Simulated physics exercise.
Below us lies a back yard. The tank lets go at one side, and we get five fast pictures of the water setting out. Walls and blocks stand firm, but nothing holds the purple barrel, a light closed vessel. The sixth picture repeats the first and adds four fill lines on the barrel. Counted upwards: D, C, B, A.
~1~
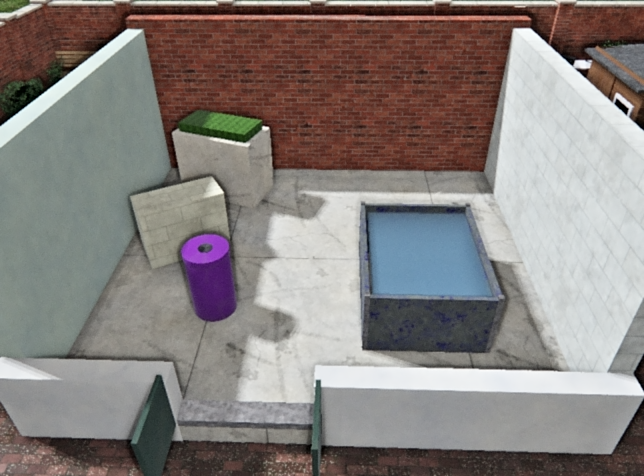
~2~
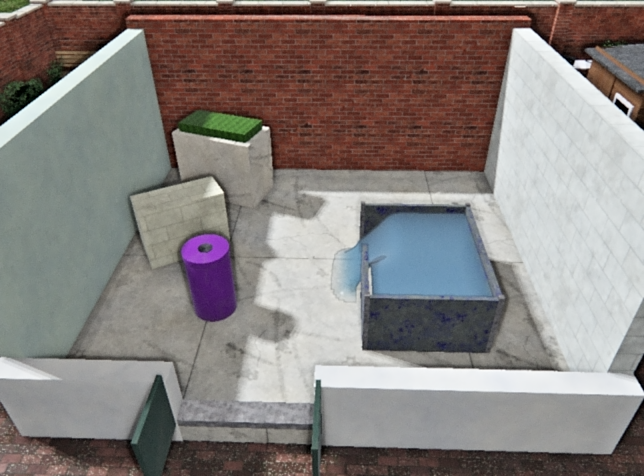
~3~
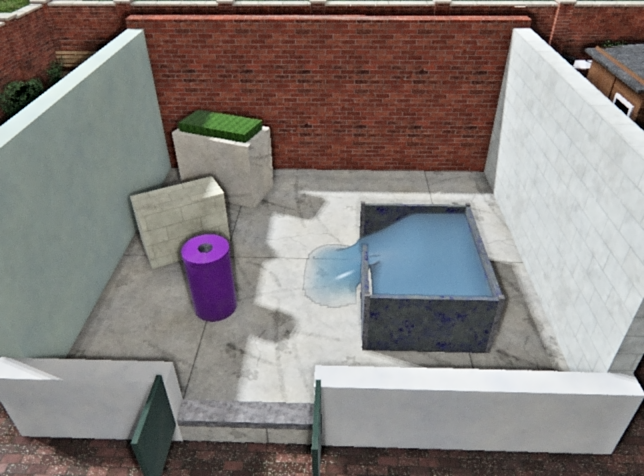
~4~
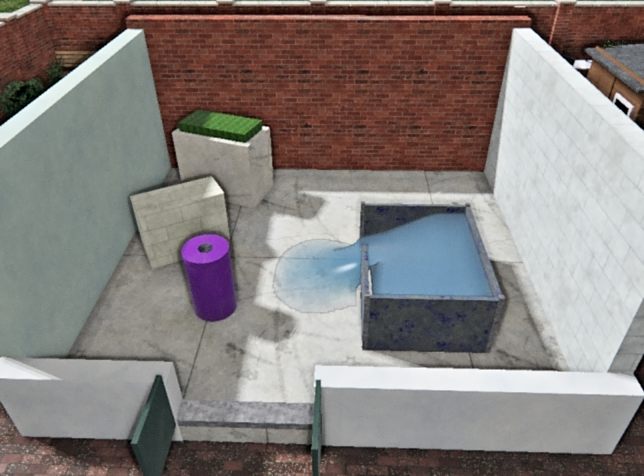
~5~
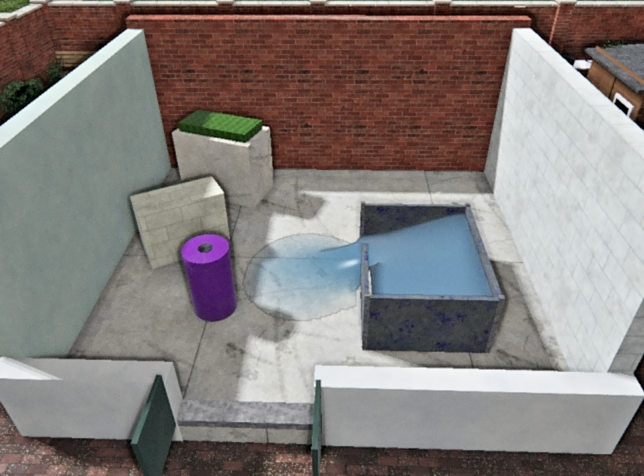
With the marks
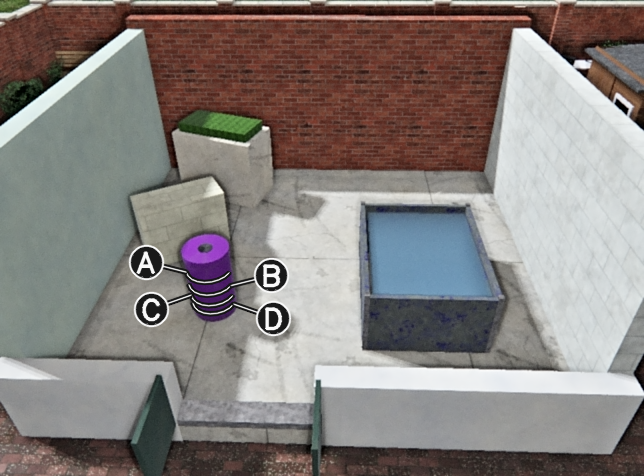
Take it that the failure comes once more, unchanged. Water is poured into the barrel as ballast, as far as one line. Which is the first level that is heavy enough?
C is the one.
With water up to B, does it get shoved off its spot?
No, that is safe.
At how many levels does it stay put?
Three.
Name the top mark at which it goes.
That would be D.
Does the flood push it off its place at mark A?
No, not at all.
On the marked copy, A at (204, 282); B at (206, 295); C at (208, 305); D at (210, 313); from the bottom up D, C, B, A.
For mark A, it does not move.
For mark B, it does not move.
For mark C, it shifts by a finger or two and stays.
For mark D, it is pushed about twice its own width away.
